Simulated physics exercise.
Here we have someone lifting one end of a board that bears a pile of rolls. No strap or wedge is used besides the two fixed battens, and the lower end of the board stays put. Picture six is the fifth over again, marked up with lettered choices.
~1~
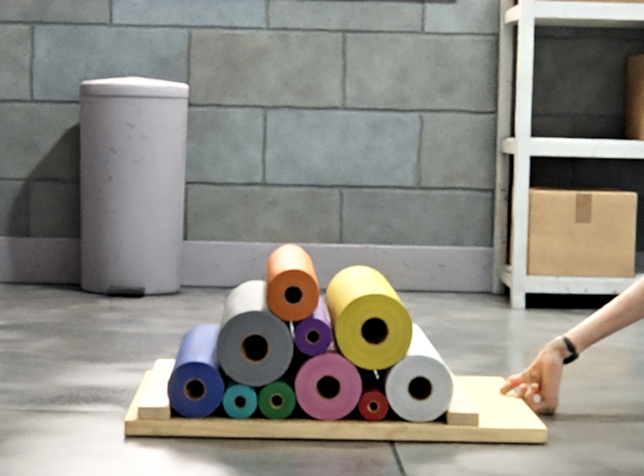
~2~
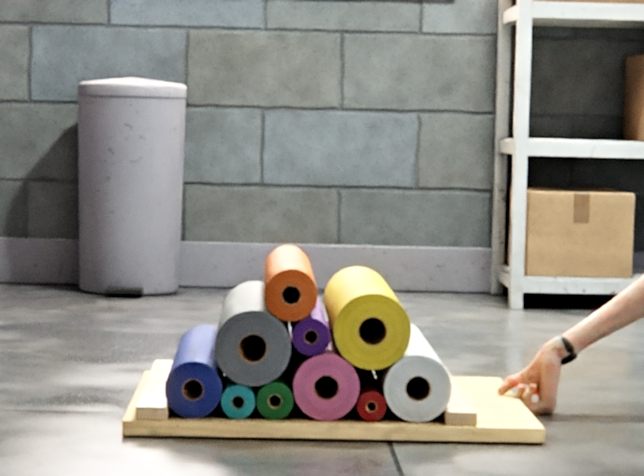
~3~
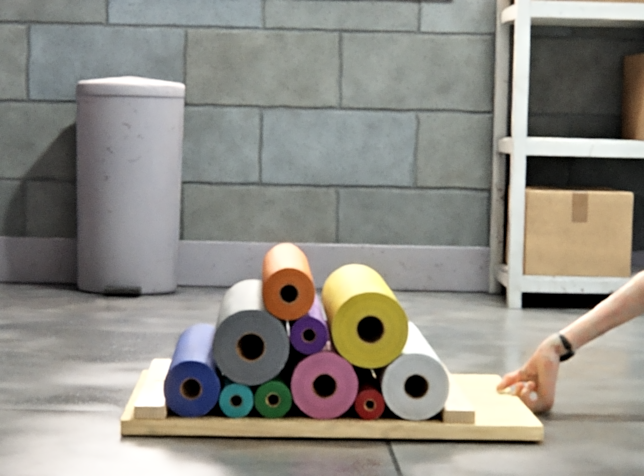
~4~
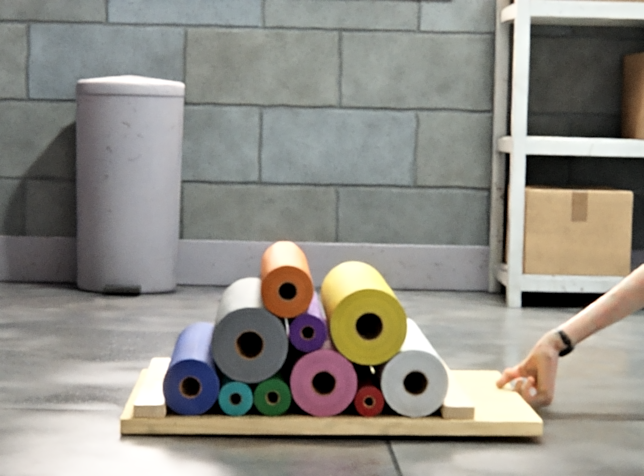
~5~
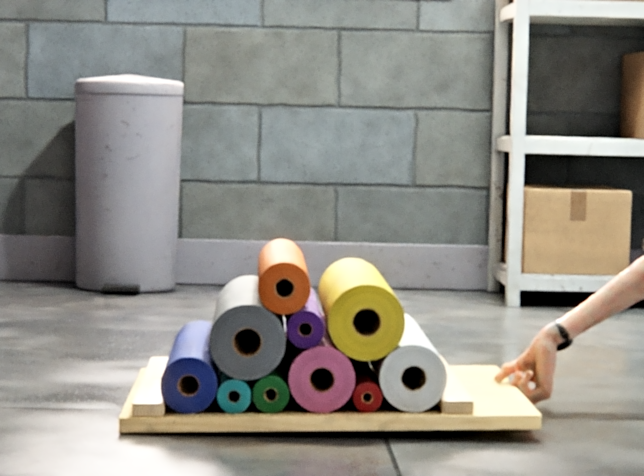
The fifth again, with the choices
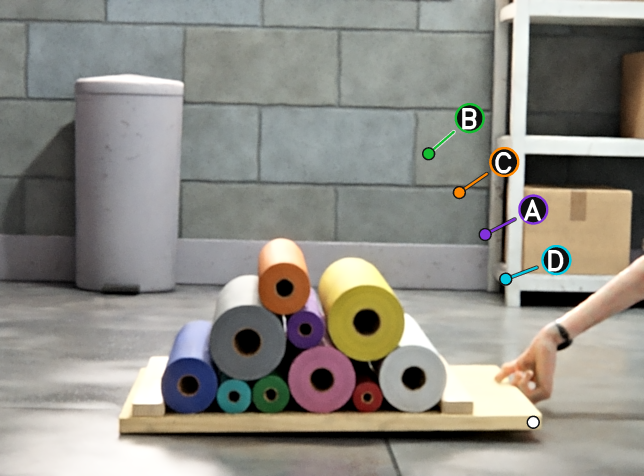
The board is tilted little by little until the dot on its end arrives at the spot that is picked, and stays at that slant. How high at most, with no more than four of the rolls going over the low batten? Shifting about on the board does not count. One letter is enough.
The answer is mark C.
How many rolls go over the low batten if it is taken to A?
At A the number is none.
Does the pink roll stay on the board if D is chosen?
Yes.
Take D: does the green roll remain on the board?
Yes.
On the marked copy, A at (485, 234); B at (428, 154); C at (459, 192); D at (506, 279); the white dot at (533, 422).
With C. Early on, board at 20°.
Further on, board at 36°.
At the end, board at 36°, none over the low batten.
As for the rest, A none over the low batten; B five over the low batten; D none over the low batten.
